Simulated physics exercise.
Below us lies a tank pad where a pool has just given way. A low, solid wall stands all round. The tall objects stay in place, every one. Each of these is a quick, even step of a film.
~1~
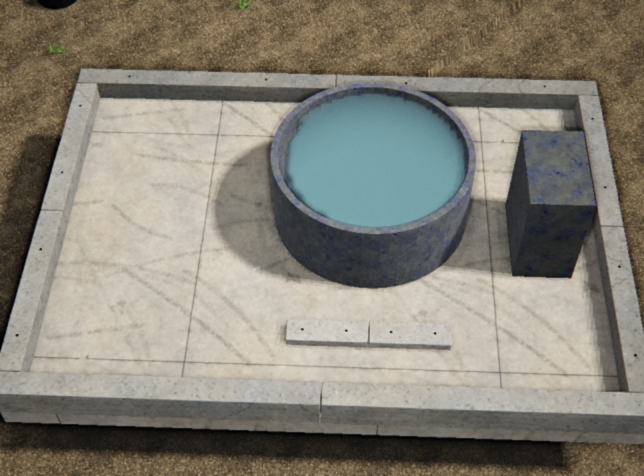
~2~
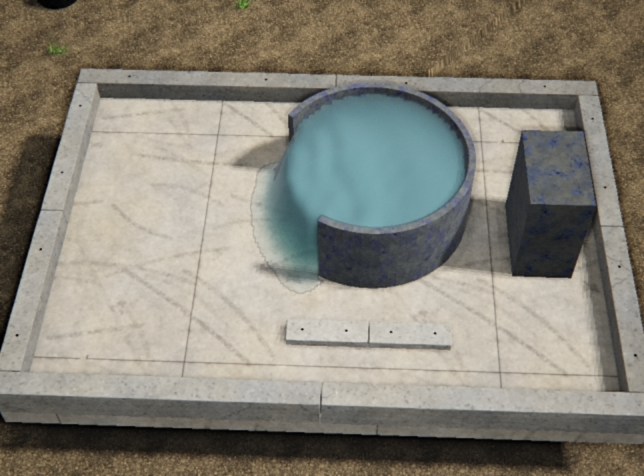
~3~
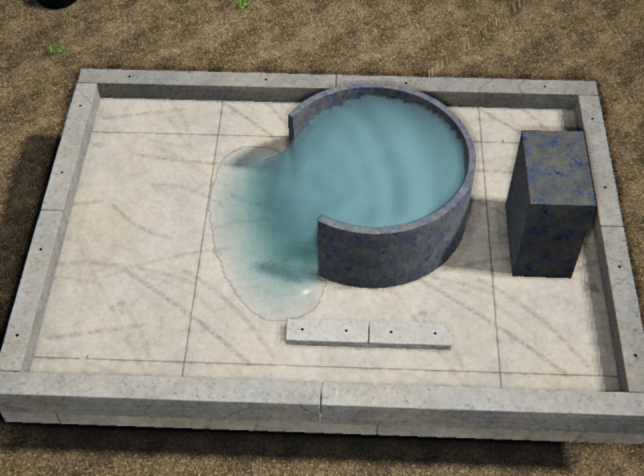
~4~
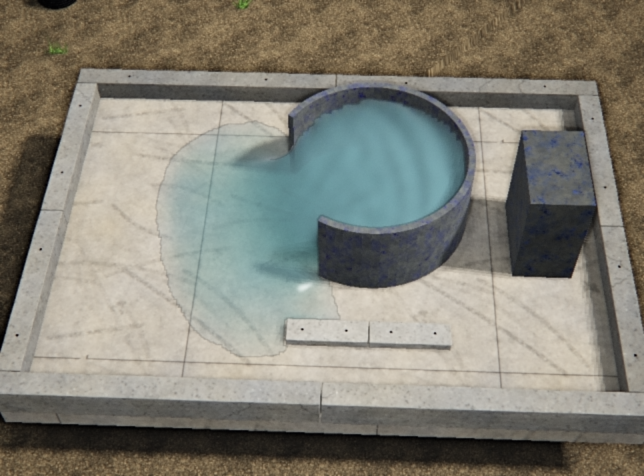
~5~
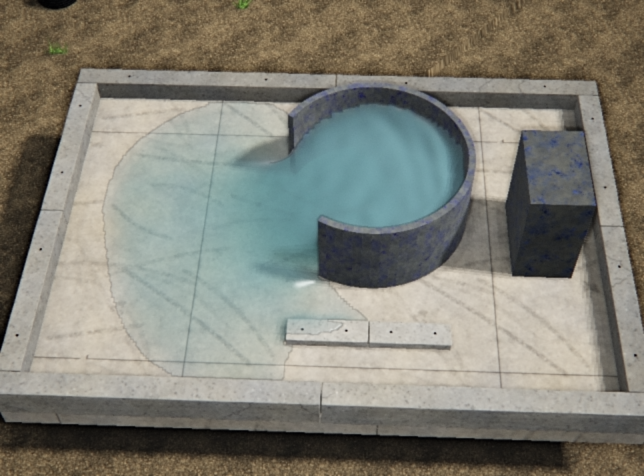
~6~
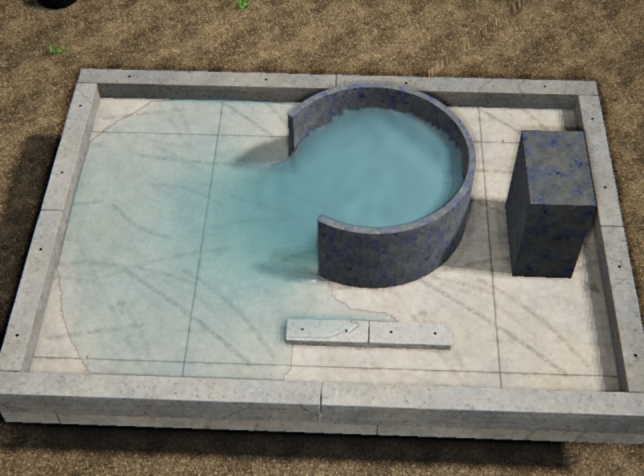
The footage shows a round, dark-walled pool of blue-green water on a pale walled pad; the left part of its wall disappears, and water pours out leftward, spreading across the slab while the level inside the pool drops.
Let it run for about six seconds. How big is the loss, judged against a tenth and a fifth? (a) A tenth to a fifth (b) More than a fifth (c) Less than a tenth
(a) A tenth to a fifth.
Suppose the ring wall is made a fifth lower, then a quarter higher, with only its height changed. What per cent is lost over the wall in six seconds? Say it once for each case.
The first case gives 20%, the second gives 6%.
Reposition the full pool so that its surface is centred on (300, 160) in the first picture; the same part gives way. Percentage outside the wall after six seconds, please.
I'd put it near 18 in a hundred.
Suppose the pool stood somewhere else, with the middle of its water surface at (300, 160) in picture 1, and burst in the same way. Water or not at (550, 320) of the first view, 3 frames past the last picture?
Looking at that point, I'd say it ends up unsoaked.
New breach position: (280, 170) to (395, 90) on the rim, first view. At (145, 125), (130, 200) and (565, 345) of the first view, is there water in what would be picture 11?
Going through them in order gives waterlogged, waterlogged, still bare.
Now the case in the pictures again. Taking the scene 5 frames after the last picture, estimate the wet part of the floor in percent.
Estimate: Some 55 in a hundred.
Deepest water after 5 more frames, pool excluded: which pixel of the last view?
Pointing at (29, 383).
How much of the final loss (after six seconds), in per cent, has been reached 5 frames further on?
My figure is about 10 in a hundred.
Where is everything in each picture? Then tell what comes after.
In the first frame, the round pool at (373, 159) is whole and still.
In the second frame, the front is at a hidden place, out from the gap at (282, 208).
In the third frame, water pours out at (282, 211) and has run to (243, 154).
In the fourth frame, water pours out at (282, 214) and has run to (219, 134).
In the fifth frame, the front is at (149, 140), out from the gap at (282, 215).
In the sixth frame, the front is at (88, 154), out from the gap at (282, 214).
A moment on, water covers 50 % of the floor; the low wall has let 0 % over.
Next, water covers 50 % of the floor; the low wall has let 1 % over.
Then, water covers 50 % of the floor; the low wall has let 11 % over.
Later, water covers 60 % of the floor; the low wall has let 13 % over.
In the end, water covers 80 % of the floor; the low wall has let 13 % over.
